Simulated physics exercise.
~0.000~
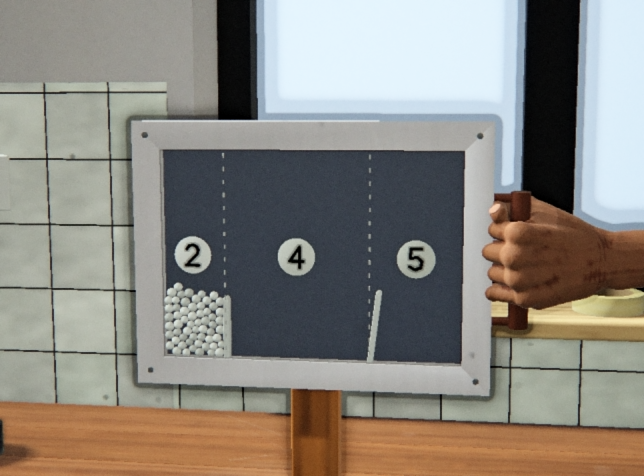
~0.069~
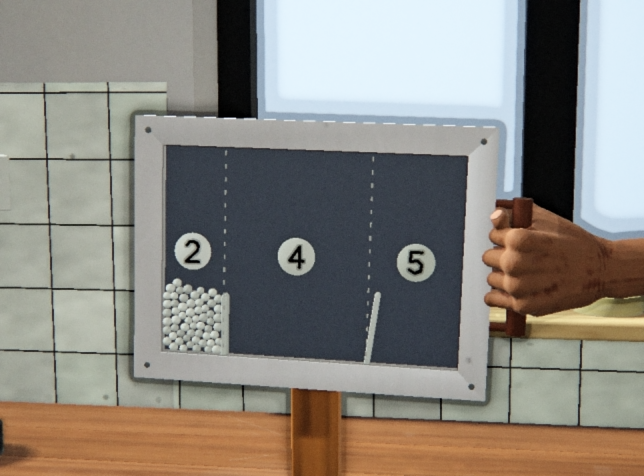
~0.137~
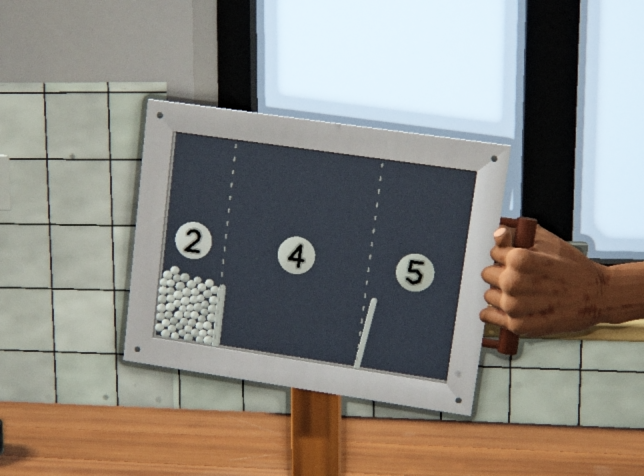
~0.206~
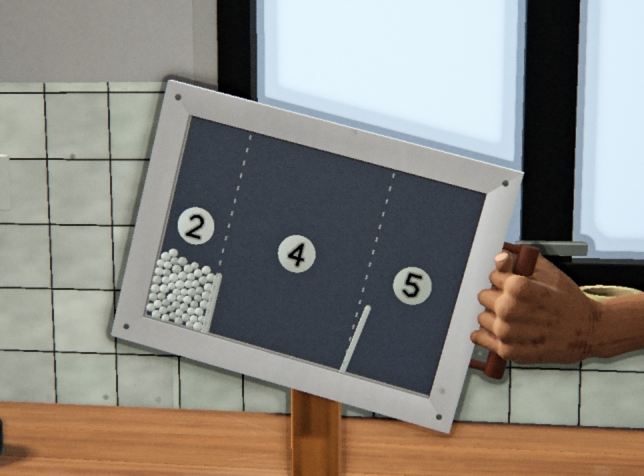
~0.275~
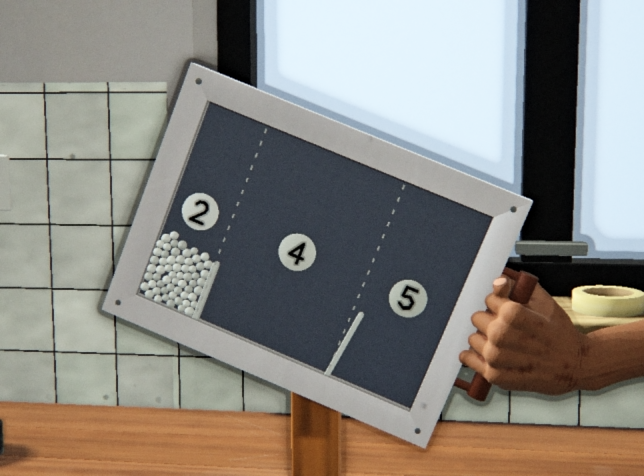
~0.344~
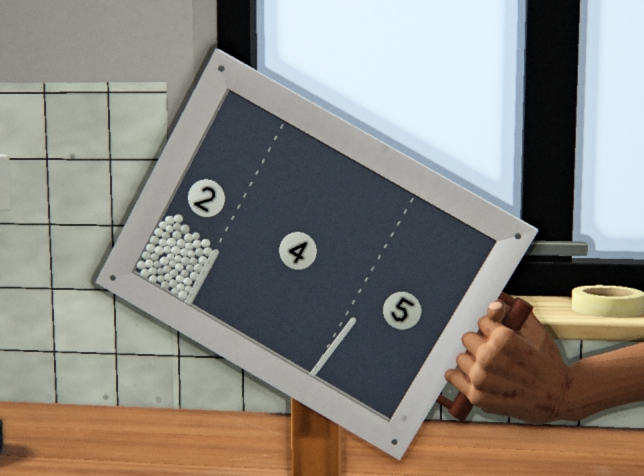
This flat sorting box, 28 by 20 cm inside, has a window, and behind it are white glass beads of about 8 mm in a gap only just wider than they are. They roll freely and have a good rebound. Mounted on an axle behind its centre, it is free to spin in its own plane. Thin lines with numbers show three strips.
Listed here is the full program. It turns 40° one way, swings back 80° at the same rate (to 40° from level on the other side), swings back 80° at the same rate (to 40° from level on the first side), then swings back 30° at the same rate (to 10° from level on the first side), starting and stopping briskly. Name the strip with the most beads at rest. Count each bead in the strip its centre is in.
Reply - 2.
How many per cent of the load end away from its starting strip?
Something near 10 per cent end up elsewhere.
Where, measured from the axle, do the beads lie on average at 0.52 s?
It sits around 13 cm to the left and around 2 cm up.
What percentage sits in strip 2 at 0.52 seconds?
I'd say close to 100 in a hundred.
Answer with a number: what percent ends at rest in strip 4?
That comes to near 10 percent.
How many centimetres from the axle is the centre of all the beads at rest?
Left: About 10 cm; below: About 5 cm.
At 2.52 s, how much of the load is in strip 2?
It works out at roughly 90 %.
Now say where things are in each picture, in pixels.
Level; about 60 beads; beads centred (195, 323); top one (178, 287); no. 2 (193, 255), no. 4 (296, 257), no. 5 (416, 260), in the first picture.
Turned 2° clockwise; beads centred (192, 319); top one (177, 283), in the second picture.
Turned 7° clockwise; beads centred (187, 308); top one (175, 270); wall ends (374, 302), (222, 288), in the third picture.
Turned 14° clockwise; beads centred (181, 292); top one (173, 253), in the fourth picture.
Turned 22° clockwise; beads centred (176, 275); top one (174, 236), in the fifth picture.
Turned 29° clockwise; beads centred (175, 258); top one (178, 219); no. 2 (206, 198), no. 4 (298, 251), no. 5 (402, 311), in the sixth picture.
By 0.52 s, it stands 40° clockwise; the beads' middle is 13 cm left of and 2 cm above the centre; no. 2, 100 %.
By 2.52 s, it stands 25° clockwise; the beads' middle is 11 cm left of and 3 cm below the centre; no. 2, 90 %, no. 4, 10 %.
By 2.73 s, it stands 10° clockwise; the beads' middle is 10 cm left of and 5 cm below the centre; no. 2, 90 %, no. 4, 10 %.
All still by 3.2 s, it stands 10° clockwise; no. 2, 90 %, no. 4, 10 %, no. 5, 0 %.
